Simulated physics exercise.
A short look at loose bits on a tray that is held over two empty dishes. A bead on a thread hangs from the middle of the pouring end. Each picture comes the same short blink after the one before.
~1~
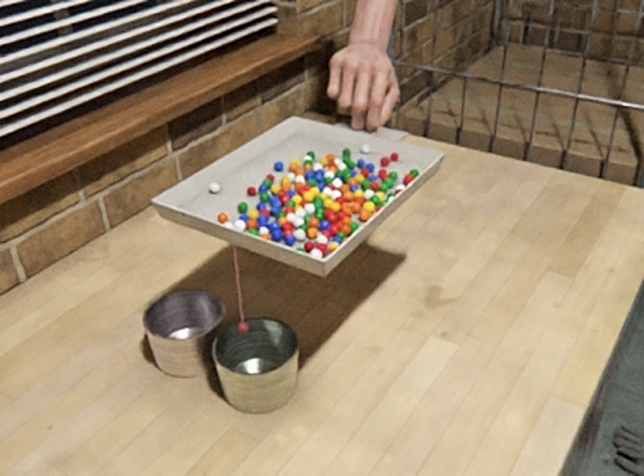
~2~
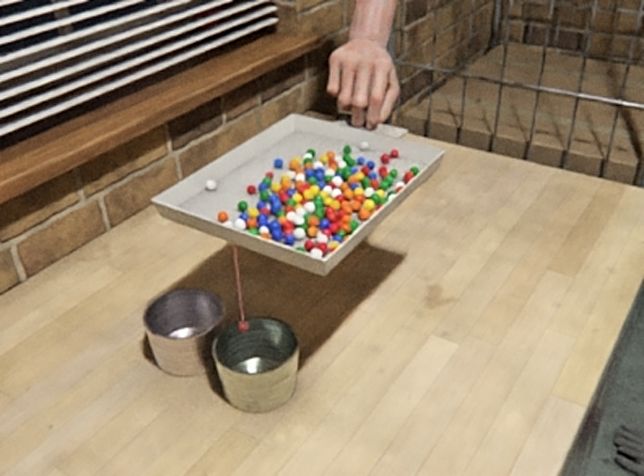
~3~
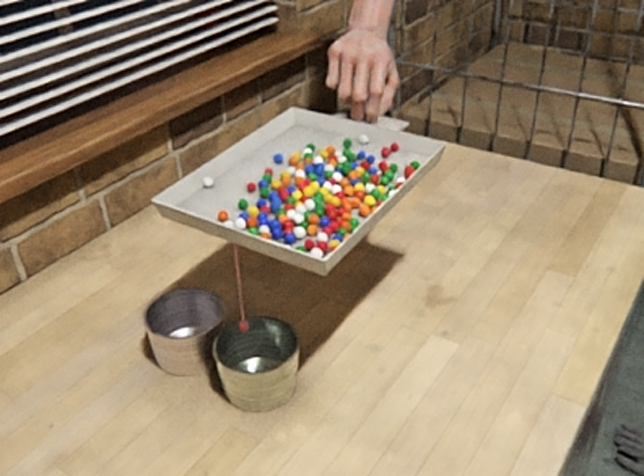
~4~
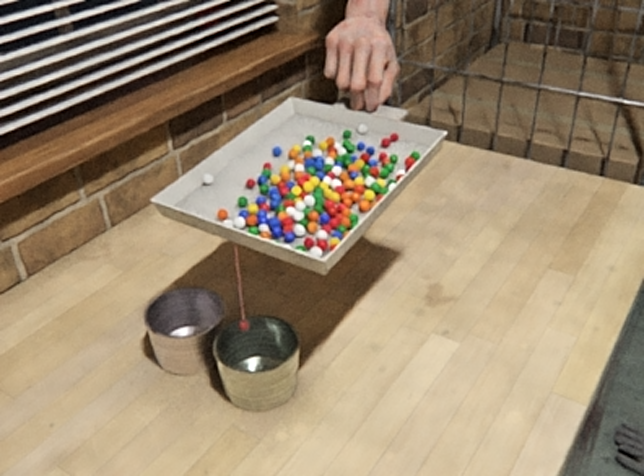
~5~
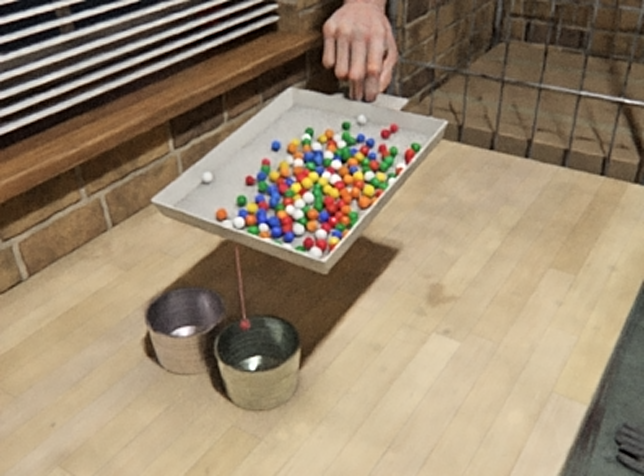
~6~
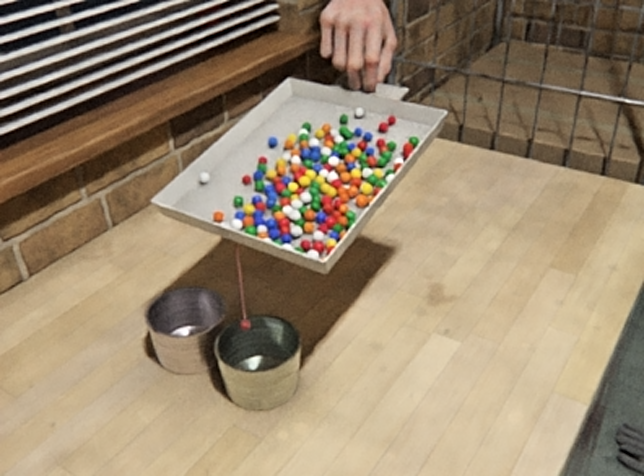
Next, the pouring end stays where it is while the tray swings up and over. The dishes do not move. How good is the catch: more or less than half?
Together they catch less than half.
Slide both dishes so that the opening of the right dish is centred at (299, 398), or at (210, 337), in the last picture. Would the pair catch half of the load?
The first try: The larger part. The second: Under half.
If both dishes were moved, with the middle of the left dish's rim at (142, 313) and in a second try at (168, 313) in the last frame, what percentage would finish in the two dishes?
Near 30 % and 20 %.
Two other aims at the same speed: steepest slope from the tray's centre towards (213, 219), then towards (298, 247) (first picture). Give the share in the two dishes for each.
Roughly 70 per cent, and 0 per cent.
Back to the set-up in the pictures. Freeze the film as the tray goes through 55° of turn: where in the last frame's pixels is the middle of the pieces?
At about (260, 213).
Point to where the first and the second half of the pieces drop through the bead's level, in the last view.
At about (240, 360), then at (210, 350).
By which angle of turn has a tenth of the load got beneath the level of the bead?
At about 70°.
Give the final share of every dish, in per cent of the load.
About: Left dish 0, right dish 0 per cent.
Shortly afterwards, tray tipped steeply; all but a few on the tray; only a few in the air.
Next, tray tipped right over; a little on the tray; near two thirds outside both; near a quarter in the air.
Some moments later, tray tipped past a quarter turn; the whole lot outside both.
In the end, tray tipped past a quarter turn; none at all in the right dish; none at all in the left dish; the whole lot outside both.
